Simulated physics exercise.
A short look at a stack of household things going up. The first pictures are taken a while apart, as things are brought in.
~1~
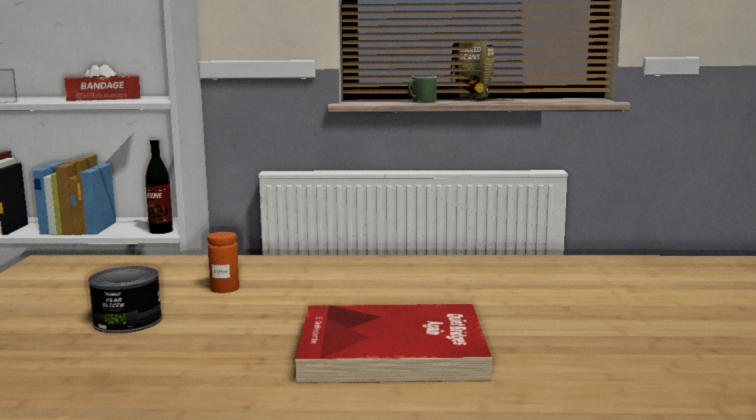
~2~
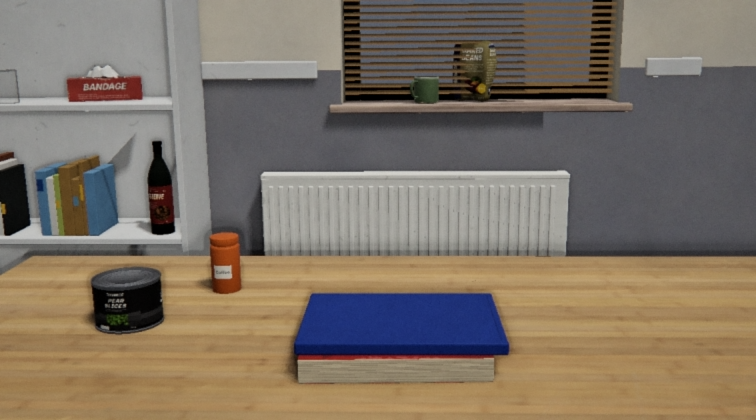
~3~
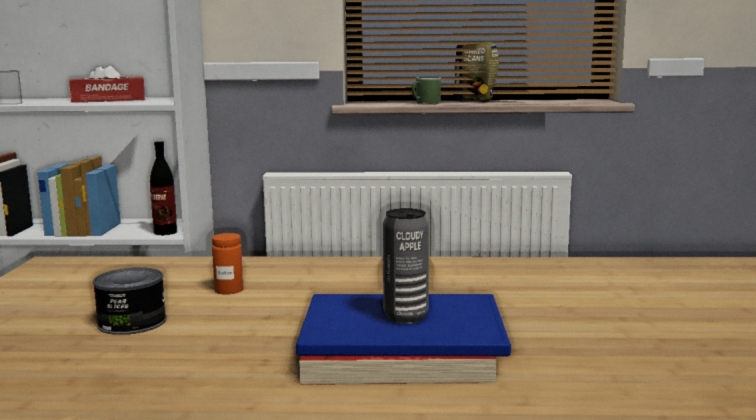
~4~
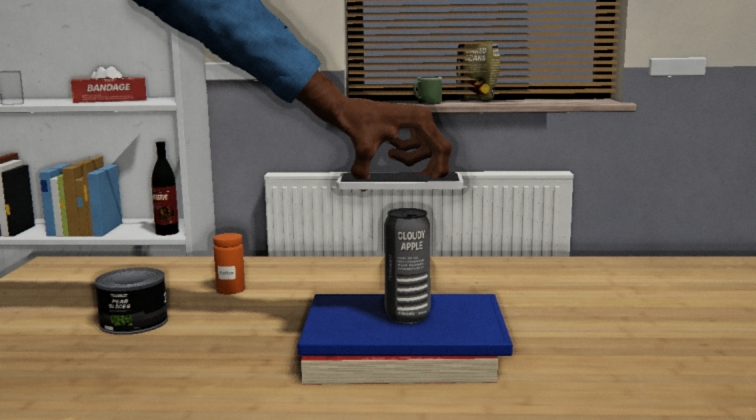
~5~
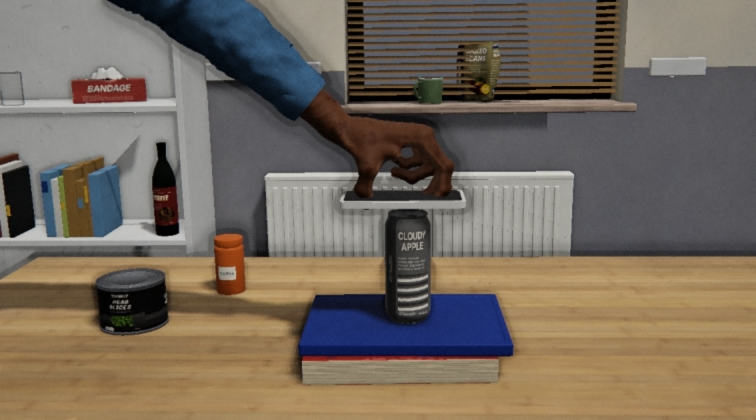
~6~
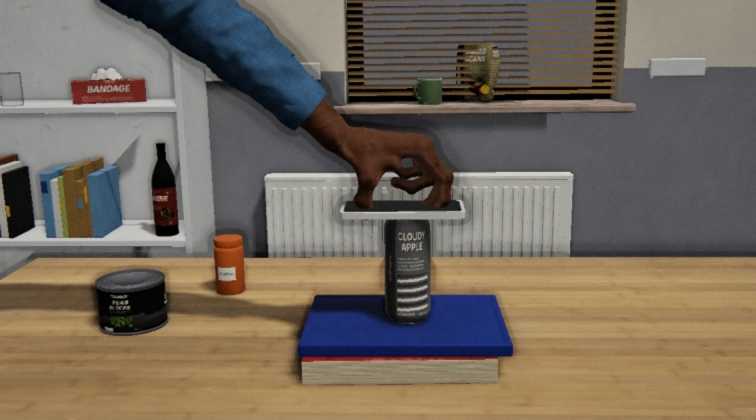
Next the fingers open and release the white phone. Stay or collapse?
Here the pile keeps its balance.
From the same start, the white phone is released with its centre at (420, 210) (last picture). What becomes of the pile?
Then it holds.
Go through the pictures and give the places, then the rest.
In the first frame, the last thing is not in view yet; orange shaker (223, 262).
In the second frame, the last thing is not in view yet; black tub (128, 299).
In the third frame, the last thing is not in view yet; grey can (406, 266).
In the fourth frame, still above its spot; white phone (400, 181).
In the fifth frame, still above its spot; white phone (403, 199); blue tray (405, 323).
In the sixth frame, set down, still held; white phone (403, 209); orange shaker (229, 264).
Then, 0.20 s after the last picture, nothing has stirred.
Then, 0.50 s after the last picture, white phone resting near (403, 210).
At rest, all 6 in place. Seen from the same camera at the end, white phone near (403, 210). The pile stays up.
